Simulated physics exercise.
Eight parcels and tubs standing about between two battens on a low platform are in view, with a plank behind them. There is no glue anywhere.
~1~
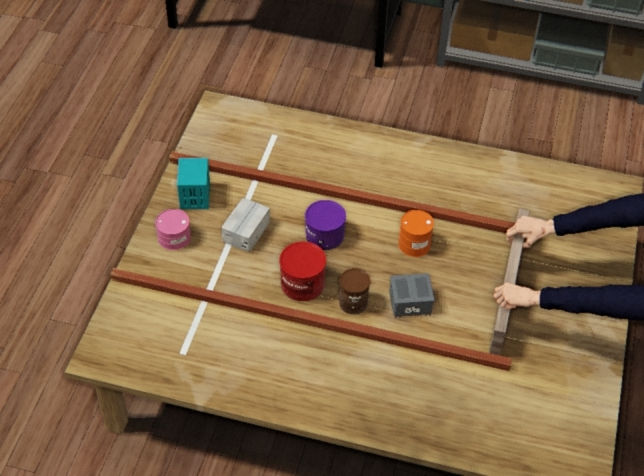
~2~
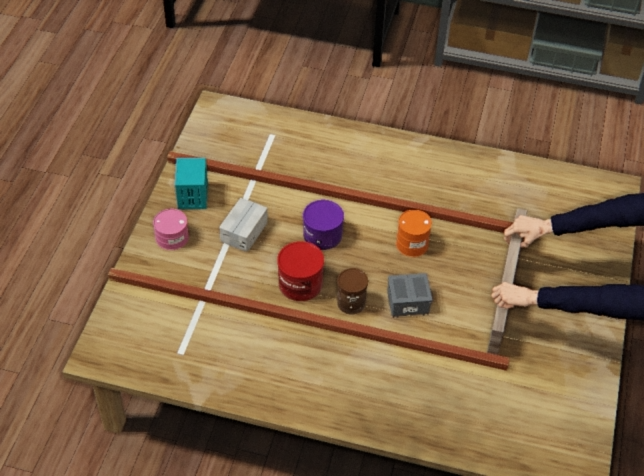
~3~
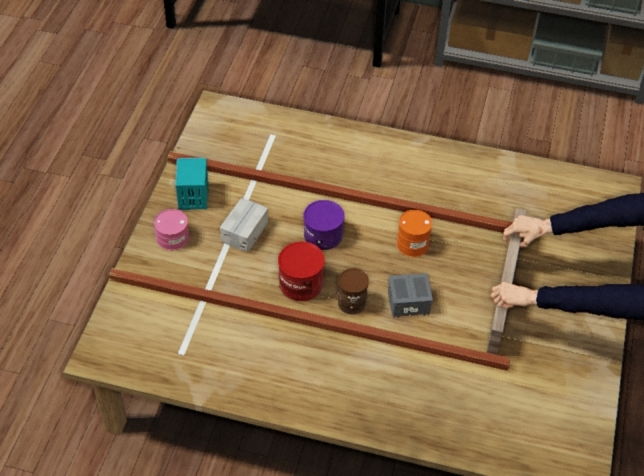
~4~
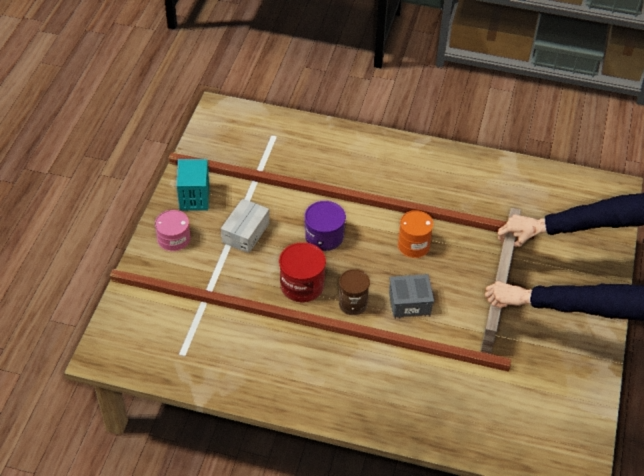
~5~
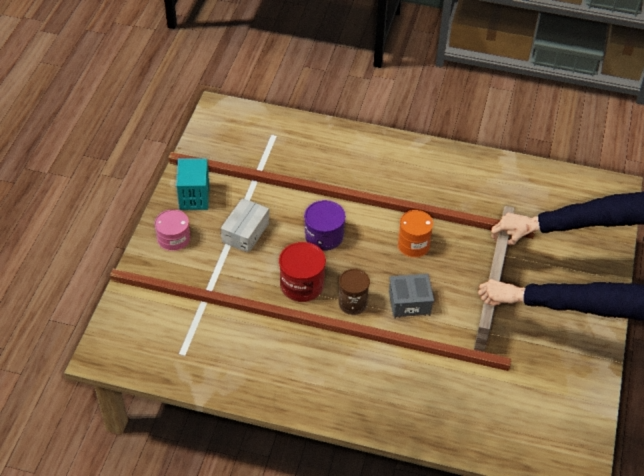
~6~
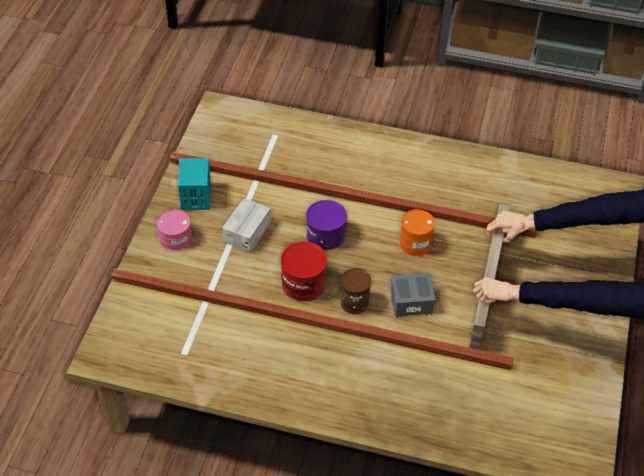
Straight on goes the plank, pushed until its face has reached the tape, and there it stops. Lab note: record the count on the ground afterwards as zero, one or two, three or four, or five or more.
Count on ground: Zero.
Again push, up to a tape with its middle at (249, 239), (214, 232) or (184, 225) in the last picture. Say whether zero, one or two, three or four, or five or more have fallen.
In order: No fall at all, then either one or two, then three or four.
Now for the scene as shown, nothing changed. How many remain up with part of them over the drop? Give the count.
It comes to 1.
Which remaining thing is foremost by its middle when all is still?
Answer: The pink canister.
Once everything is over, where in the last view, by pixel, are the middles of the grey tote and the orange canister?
Result: One about (207, 245), other about (232, 188).
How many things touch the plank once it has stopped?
In total, 4.
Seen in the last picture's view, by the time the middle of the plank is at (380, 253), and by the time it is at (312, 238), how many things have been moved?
So 3, and at the other place 6.
A little later, none off yet; pink canister at rest near (174, 230); turquoise crate at rest near (195, 184); white parcel at rest near (247, 225).
Next, none off yet; pink canister at rest near (174, 230); turquoise crate at rest near (195, 184); white parcel shifted a little near (240, 224).
When it is over, the number that fall off is zero.
